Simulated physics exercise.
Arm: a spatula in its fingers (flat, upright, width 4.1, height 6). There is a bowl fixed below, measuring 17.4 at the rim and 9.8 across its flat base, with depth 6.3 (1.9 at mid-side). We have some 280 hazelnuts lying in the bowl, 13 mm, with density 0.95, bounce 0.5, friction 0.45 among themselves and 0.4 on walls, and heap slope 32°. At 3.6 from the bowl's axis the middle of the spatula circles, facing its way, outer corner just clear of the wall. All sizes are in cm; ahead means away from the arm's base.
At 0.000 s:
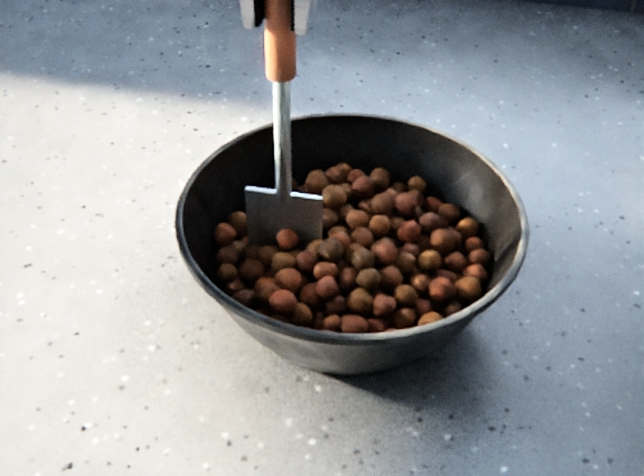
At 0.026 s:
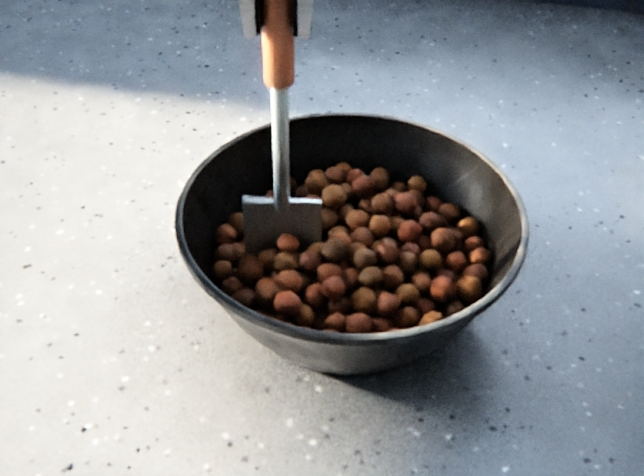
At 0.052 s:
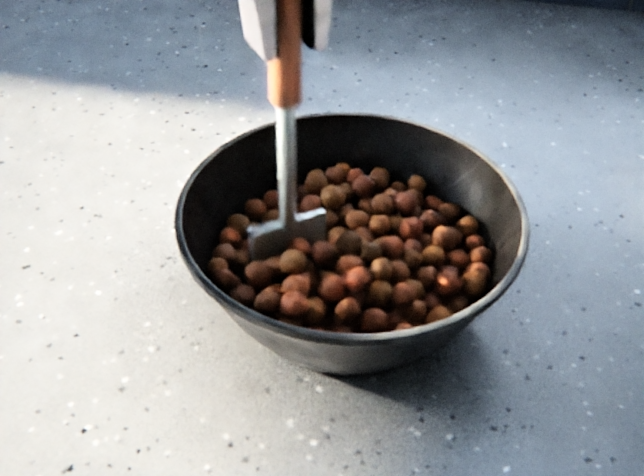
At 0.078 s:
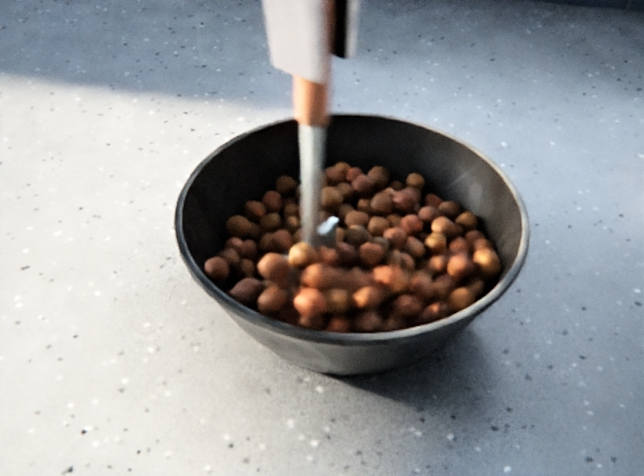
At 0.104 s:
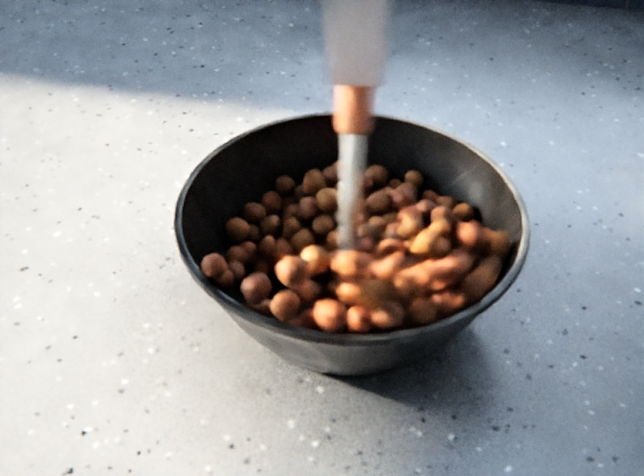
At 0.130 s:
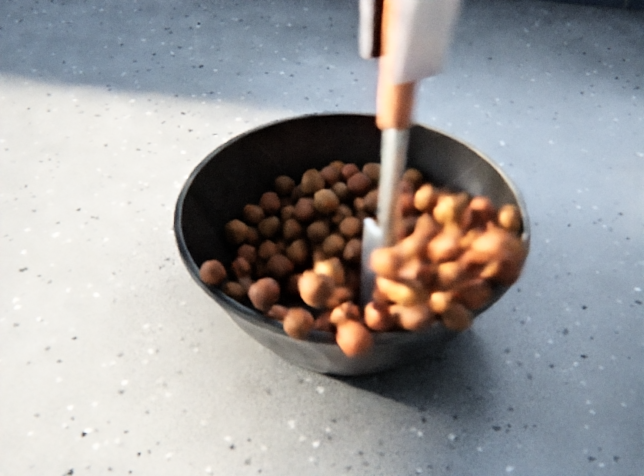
A dark bowl filled with round, reddish-brown hazelnuts sits on a pale grey speckled countertop, seen from above at an angle by a still camera, with brighter light across the left. A gripper holds an upright metal spatula with an orange-brown handle at the bowl's left side. The spatula dips and sweeps through the near part to the right, turning as it pushes the nuts into a raised, blurred heap.
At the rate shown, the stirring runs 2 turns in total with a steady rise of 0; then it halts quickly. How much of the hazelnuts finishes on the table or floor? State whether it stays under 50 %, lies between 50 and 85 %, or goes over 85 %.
It lies between 50 and 85 %.
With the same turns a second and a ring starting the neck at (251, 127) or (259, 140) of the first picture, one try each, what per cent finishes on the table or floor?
I'd put it at around 55 and 60 percent.
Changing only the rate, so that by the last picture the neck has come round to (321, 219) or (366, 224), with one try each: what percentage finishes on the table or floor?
About 30 and 50 %.
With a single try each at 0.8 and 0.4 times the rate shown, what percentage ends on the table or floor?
Roughly 45 and 20 per cent.
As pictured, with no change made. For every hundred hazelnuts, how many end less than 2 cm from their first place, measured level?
Roughly 5 percent of the load.
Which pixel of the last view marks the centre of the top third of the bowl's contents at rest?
Close to (253, 300).
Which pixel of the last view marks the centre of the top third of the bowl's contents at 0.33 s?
Centre estimate: Approx. (243, 197) px.
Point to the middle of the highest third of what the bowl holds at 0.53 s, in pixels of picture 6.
In the last picture it sits around (457, 198).
After 0.33 s, 355° round, highest piece 11 above the table; 174 in the bowl, 39 on the table or floor, 65 in flight or on the tool.
After 0.53 s, 223° round, highest piece 10 above the table; 135 in the bowl, 124 on the table or floor, 19 in flight or on the tool.
After 0.82 s, 0° round, highest piece 7 above the table; 167 on the table or floor, 110 in the bowl, 1 in flight or on the tool.
After 1.52 s, 0° round, highest piece 5 above the table; 168 on the table or floor, 110 in the bowl.
In the end, 168 on the table or floor, 110 in the bowl. That is 60 % on the table or floor.
